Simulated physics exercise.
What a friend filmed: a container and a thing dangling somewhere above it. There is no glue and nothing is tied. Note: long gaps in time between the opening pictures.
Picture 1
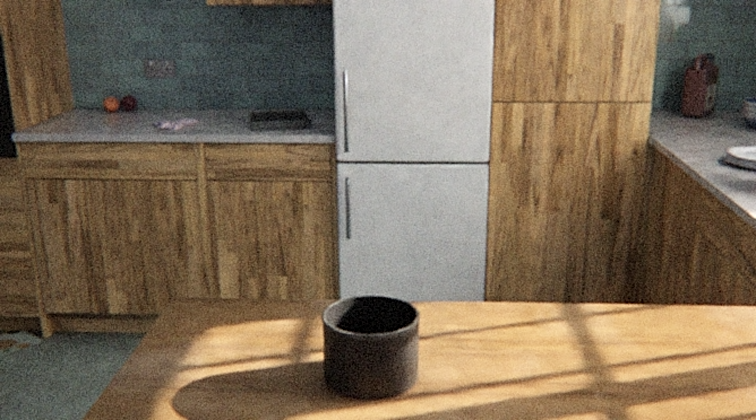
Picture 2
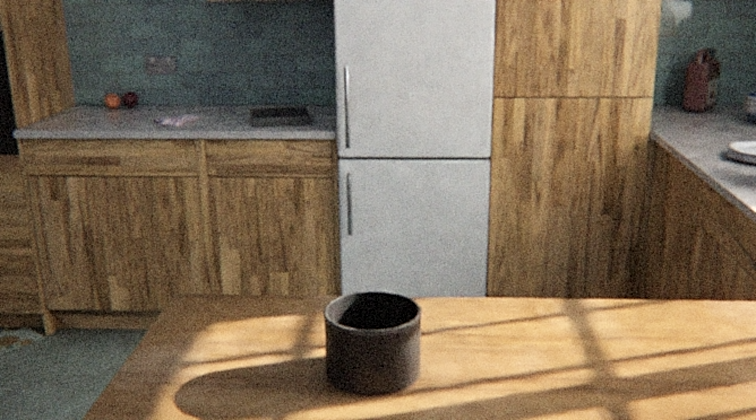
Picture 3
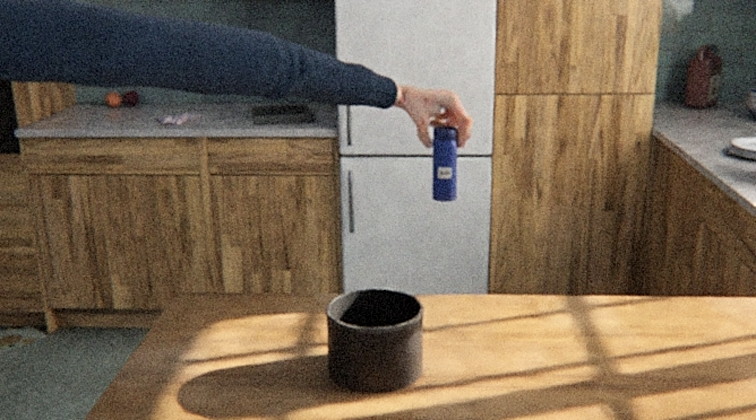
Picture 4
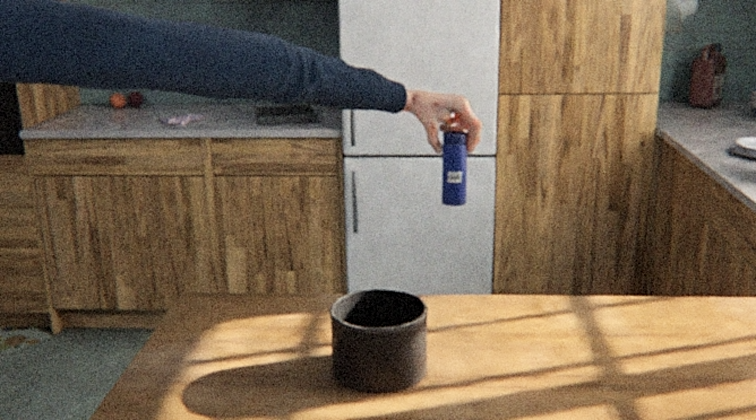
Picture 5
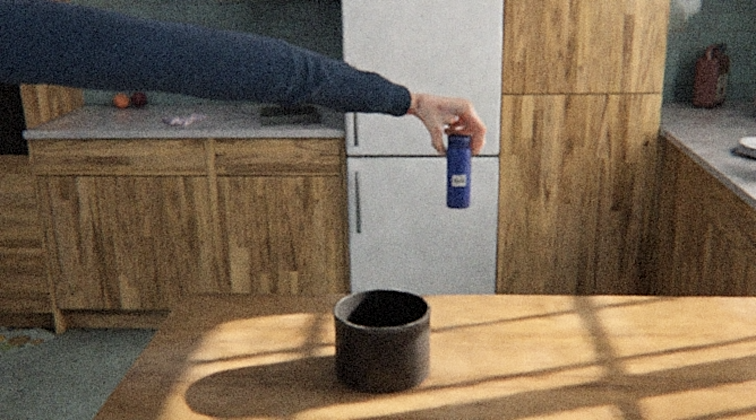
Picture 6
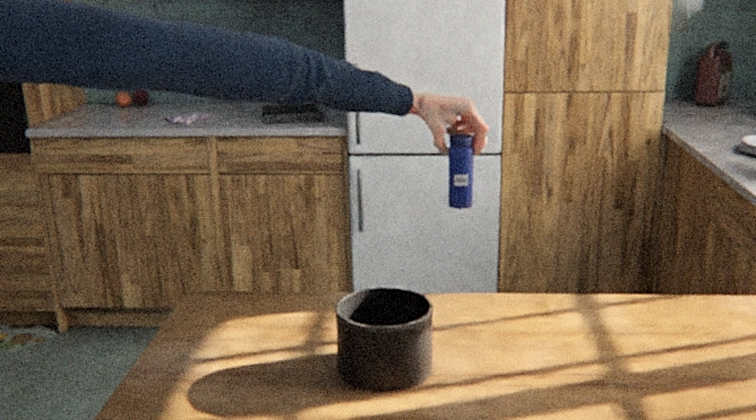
A hand brings a blue shaker in above a dark bucket and drifts slightly right.
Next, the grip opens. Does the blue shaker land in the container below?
In the end, well, the blue shaker doesn't make it in.
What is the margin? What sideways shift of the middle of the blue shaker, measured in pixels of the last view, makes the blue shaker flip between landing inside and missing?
Left, 32 pixels.
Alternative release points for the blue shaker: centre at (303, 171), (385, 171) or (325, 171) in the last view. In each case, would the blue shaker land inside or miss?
Try by try, the blue shaker does not go in, falls in, does not go in.
Then, 0.16 s later than the last frame, blue shaker shifted about its own width near (461, 208).
Then, 0.26 s later than the last frame, blue shaker dropping near (460, 291).
When it is over, the blue shaker misses, near (459, 339).
